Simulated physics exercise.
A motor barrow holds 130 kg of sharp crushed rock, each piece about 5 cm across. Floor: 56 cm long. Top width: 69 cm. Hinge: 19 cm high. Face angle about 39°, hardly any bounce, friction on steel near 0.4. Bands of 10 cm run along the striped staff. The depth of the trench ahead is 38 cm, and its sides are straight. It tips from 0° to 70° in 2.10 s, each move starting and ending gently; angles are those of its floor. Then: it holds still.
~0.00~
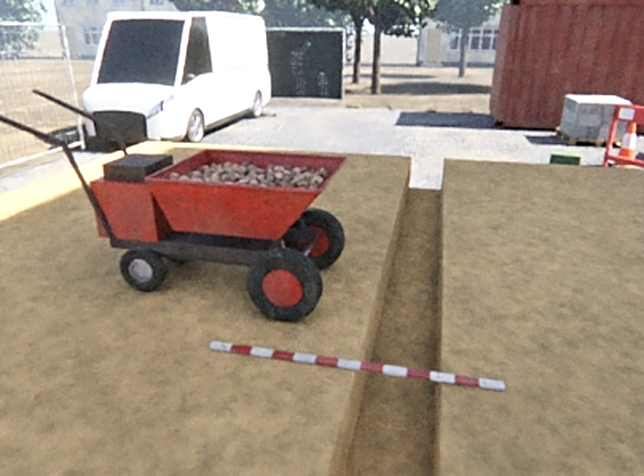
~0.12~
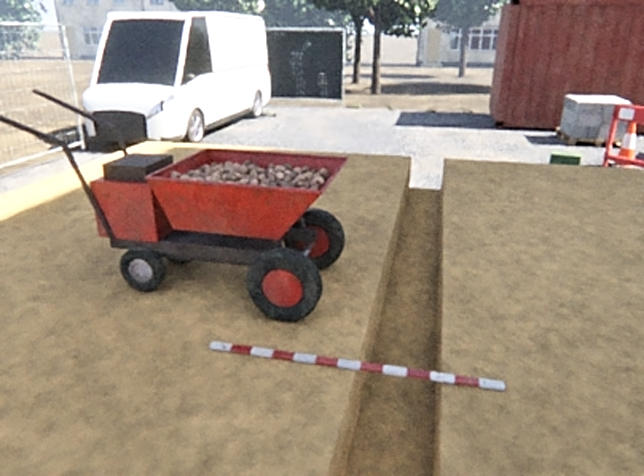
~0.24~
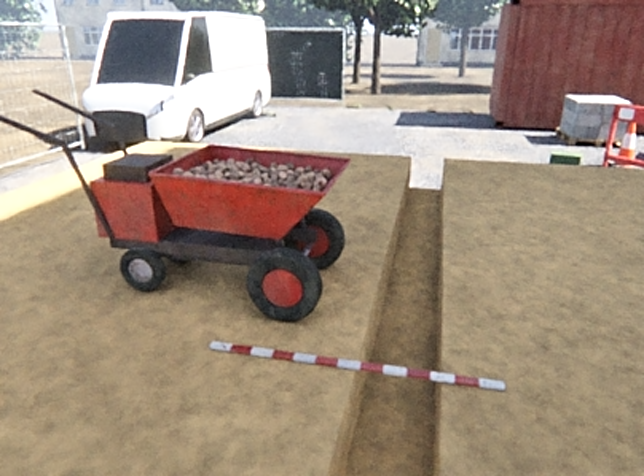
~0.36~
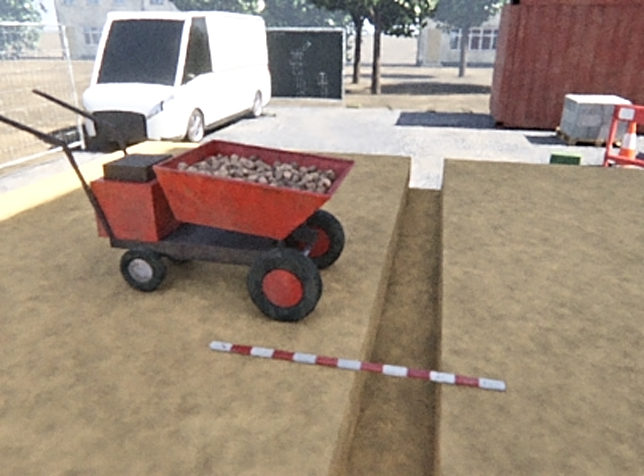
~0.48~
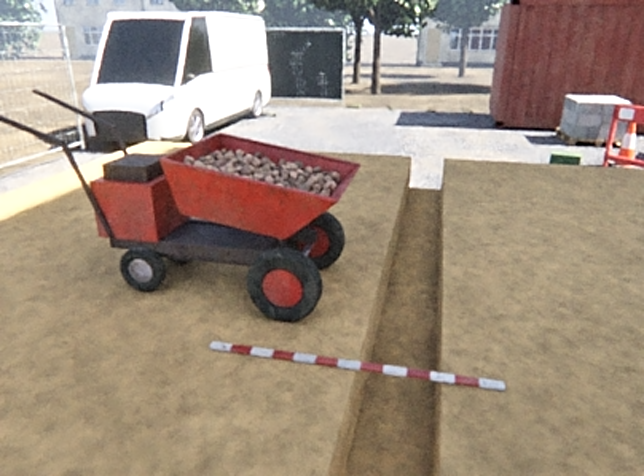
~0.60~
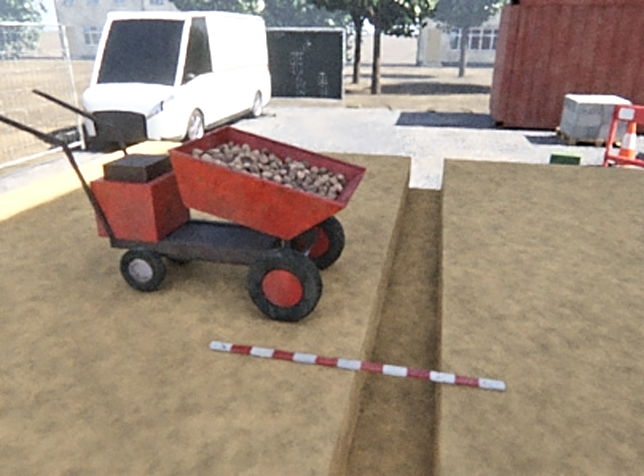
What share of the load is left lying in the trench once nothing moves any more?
About 89 per cent.
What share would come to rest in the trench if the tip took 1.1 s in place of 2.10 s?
That works out at about 85 in a hundred.
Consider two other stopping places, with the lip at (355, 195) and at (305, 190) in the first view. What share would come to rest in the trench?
First some 55, then 95 per cent.
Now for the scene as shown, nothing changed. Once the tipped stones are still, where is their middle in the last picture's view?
Their middle is at about (413, 347).
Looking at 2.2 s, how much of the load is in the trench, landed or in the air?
35 per cent or so by then.
After 1.6 s the floor is at 59°; 100 % in the skip; the foremost stones are at (392, 254).
After 2.2 s the floor is at 70°; 63 % in the skip, 33 % in the trench, 4 % past the trench; the foremost stones are at (468, 310).
After 2.5 s the floor is at 70°; 36 % in the skip, 56 % in the trench, 9 % past the trench; the foremost stones are at (503, 307).
After 4.5 s the floor is at 70°; 2 % in the skip, 89 % in the trench, 9 % past the trench; the foremost stones are at (515, 314).
